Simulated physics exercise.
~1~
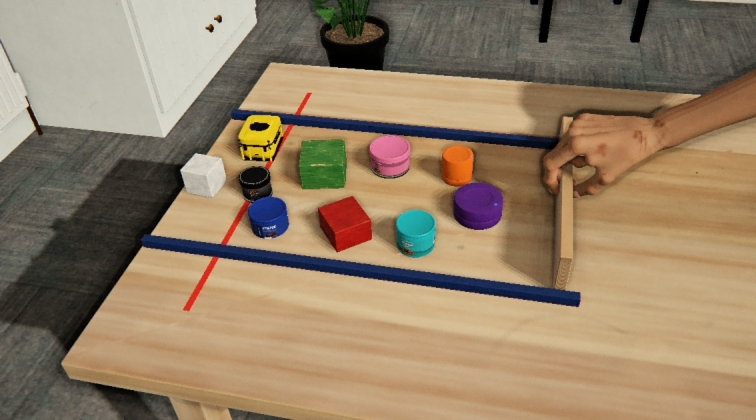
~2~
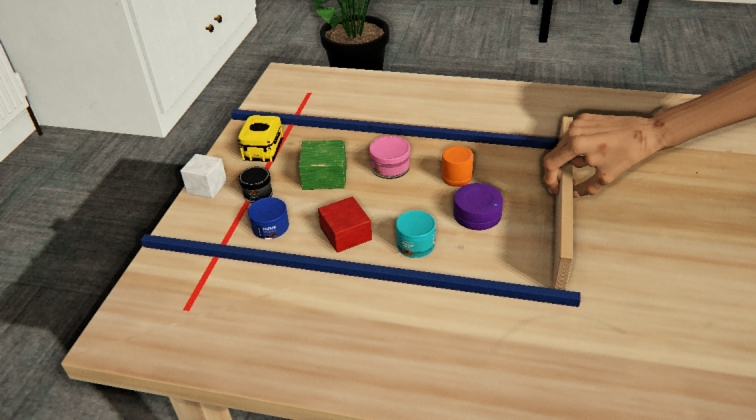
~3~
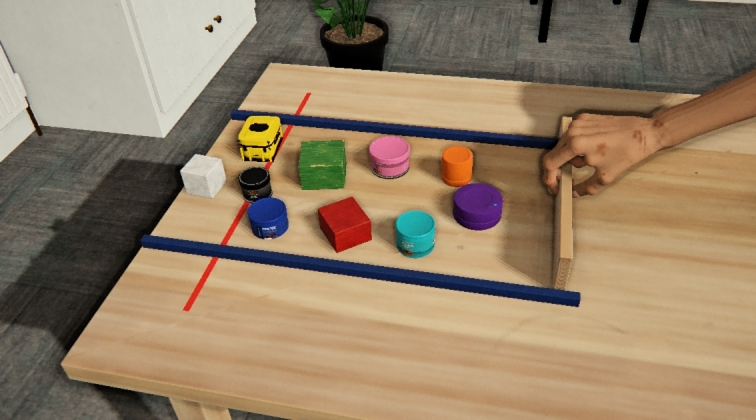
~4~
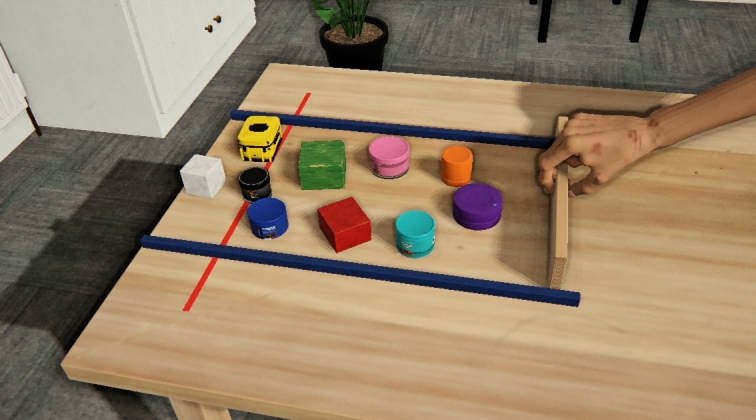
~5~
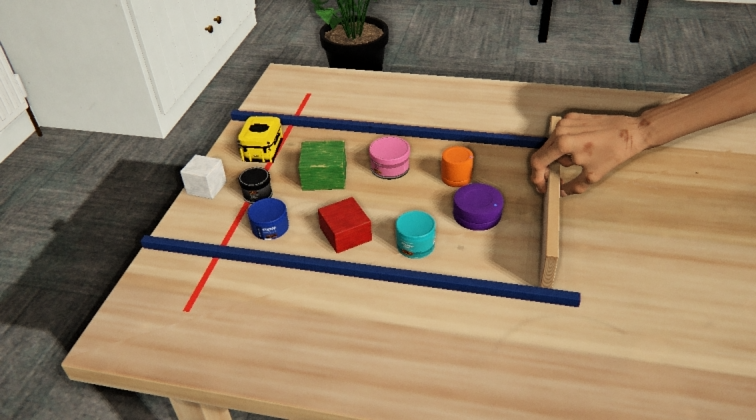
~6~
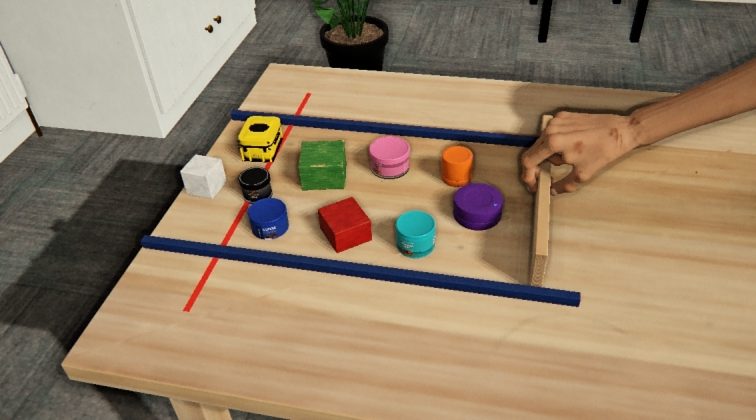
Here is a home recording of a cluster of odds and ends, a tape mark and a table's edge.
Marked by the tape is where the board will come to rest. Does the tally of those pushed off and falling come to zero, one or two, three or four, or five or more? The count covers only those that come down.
I predict the table will shed one or two pieces.
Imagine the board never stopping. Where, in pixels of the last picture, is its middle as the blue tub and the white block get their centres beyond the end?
For the blue tub, about (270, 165); for the white block, about (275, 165).
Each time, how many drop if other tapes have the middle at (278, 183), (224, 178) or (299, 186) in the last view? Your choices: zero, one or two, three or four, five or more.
Lab note - count per position: No fall at all; more than four; zero.
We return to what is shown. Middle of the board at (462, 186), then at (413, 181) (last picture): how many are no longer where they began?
I count 2 first and 5 after.
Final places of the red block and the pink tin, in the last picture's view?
Around (184, 207), then around (265, 129).
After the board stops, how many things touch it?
Count: 4.
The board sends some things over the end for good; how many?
2.
Soon after, none off yet; white block at rest near (204, 176); yellow case at rest near (261, 139); black pot at rest near (256, 185).
At rest, the number that fall off is one or two; fallen, blue tub and white block.
